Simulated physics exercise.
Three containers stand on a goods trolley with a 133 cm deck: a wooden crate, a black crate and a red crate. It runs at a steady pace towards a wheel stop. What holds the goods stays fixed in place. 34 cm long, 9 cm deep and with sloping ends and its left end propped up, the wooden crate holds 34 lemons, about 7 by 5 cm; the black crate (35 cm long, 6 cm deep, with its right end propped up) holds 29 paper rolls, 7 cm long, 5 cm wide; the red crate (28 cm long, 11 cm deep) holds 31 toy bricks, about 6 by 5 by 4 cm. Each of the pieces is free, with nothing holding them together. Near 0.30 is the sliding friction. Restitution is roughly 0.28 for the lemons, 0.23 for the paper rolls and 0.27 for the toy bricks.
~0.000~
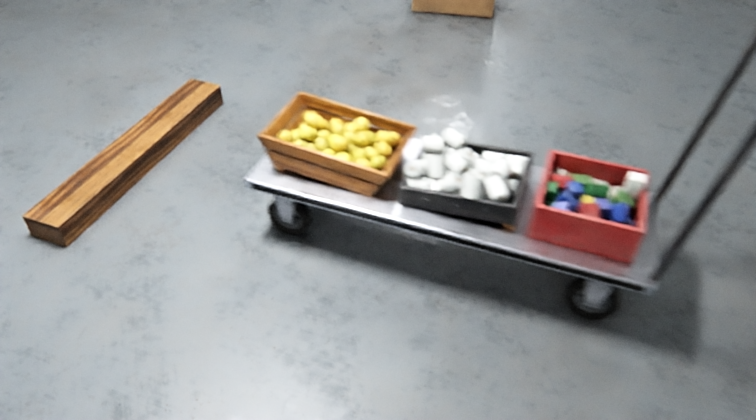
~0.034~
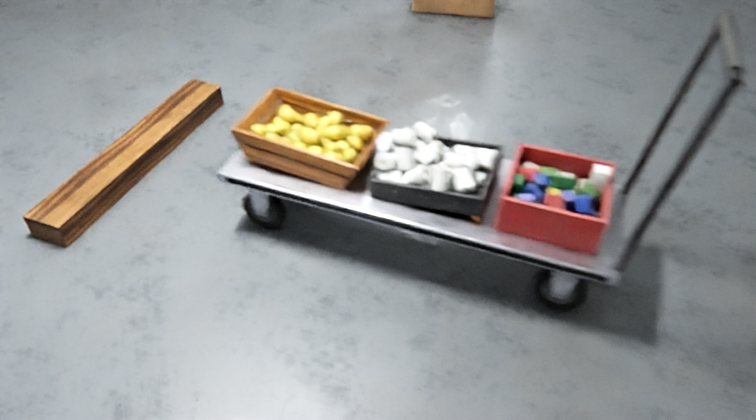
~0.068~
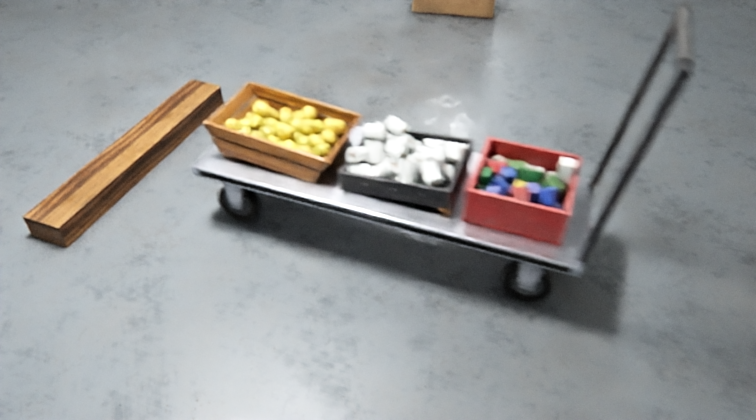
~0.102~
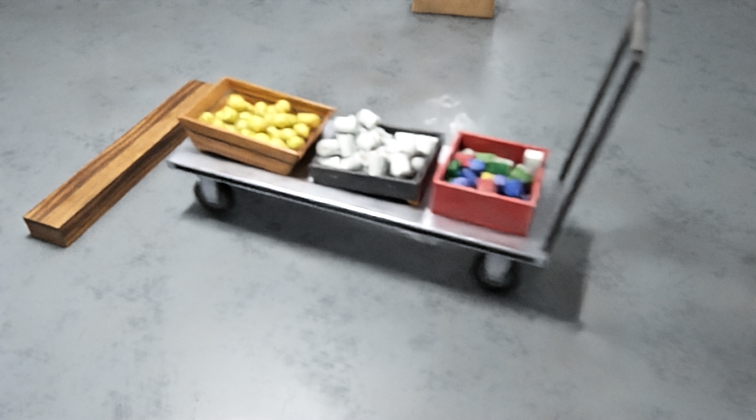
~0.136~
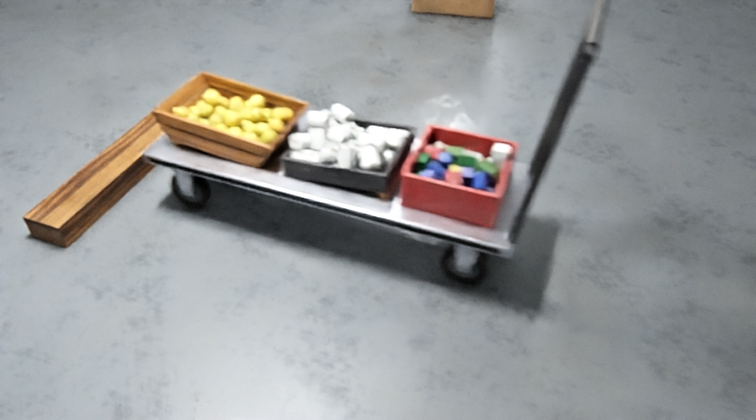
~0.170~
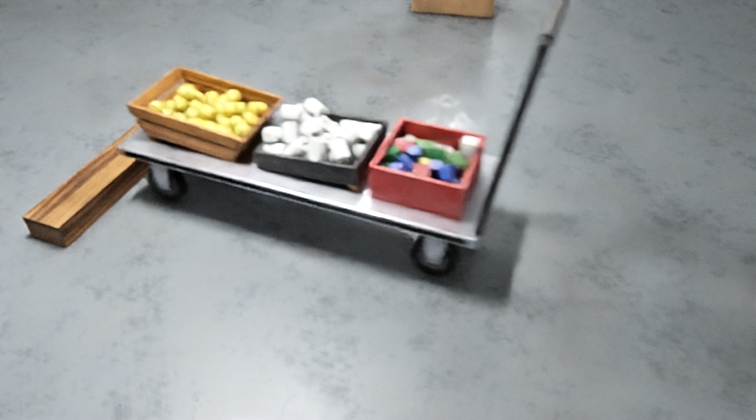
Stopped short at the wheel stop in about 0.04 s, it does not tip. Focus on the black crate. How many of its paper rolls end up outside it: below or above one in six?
The outflow breaks through one sixth.
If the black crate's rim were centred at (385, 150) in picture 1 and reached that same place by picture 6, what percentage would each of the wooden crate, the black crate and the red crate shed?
In that case wooden crate 0, black crate 20, red crate 0 per cent.
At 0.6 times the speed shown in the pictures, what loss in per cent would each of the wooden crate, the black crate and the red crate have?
In that case the wooden crate sheds 0 per cent, the black crate 20 per cent and the red crate 0 per cent.
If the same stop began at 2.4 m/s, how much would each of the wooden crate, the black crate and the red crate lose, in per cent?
Then wooden crate 10, black crate 30, red crate 10 per cent.
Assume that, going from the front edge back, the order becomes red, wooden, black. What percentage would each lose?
Wooden crate 20 %, black crate 40 %, red crate 20 %.
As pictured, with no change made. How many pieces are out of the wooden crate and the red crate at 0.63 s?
Roughly - wooden crate: 6; red crate: 1.
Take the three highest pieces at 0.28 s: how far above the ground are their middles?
I'd say near 46 cm.
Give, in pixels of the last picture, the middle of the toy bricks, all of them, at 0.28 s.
Somewhere around pixel (395, 161).
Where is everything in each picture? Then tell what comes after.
In the first picture (places track the rim corner closest to us here), black crate (513, 206); wooden crate (386, 174); 62 cm to go; all still inside.
The second picture shows black crate (479, 198); wooden crate (356, 167); 52 cm to go.
The third picture shows black crate (446, 190); wooden crate (326, 160); 41 cm to go.
The fourth picture shows black crate (414, 182); wooden crate (297, 153); 31 cm to go.
The fifth picture shows black crate (382, 175); wooden crate (268, 146); 20 cm to go.
The sixth picture shows black crate (352, 167); wooden crate (241, 139); 10 cm to go; all still inside.
After 0.18 s, contact.
After 0.28 s, the wooden crate is down by 1 of 34, the black crate is down by 5 of 29 and the red crate has all 31.
After 0.40 s, the wooden crate is down by 4 of 34, the black crate is down by 10 of 29 and the red crate is down by 1 of 31.
After 0.63 s, the wooden crate is down by 6 of 34, the black crate is down by 10 of 29 and the red crate is down by 1 of 31.
Outcome (at 1.14 s), the wooden crate is down by 6 of 34, the black crate is down by 11 of 29 and the red crate is down by 1 of 31. Asked share, 11 of 29, 38 per cent.
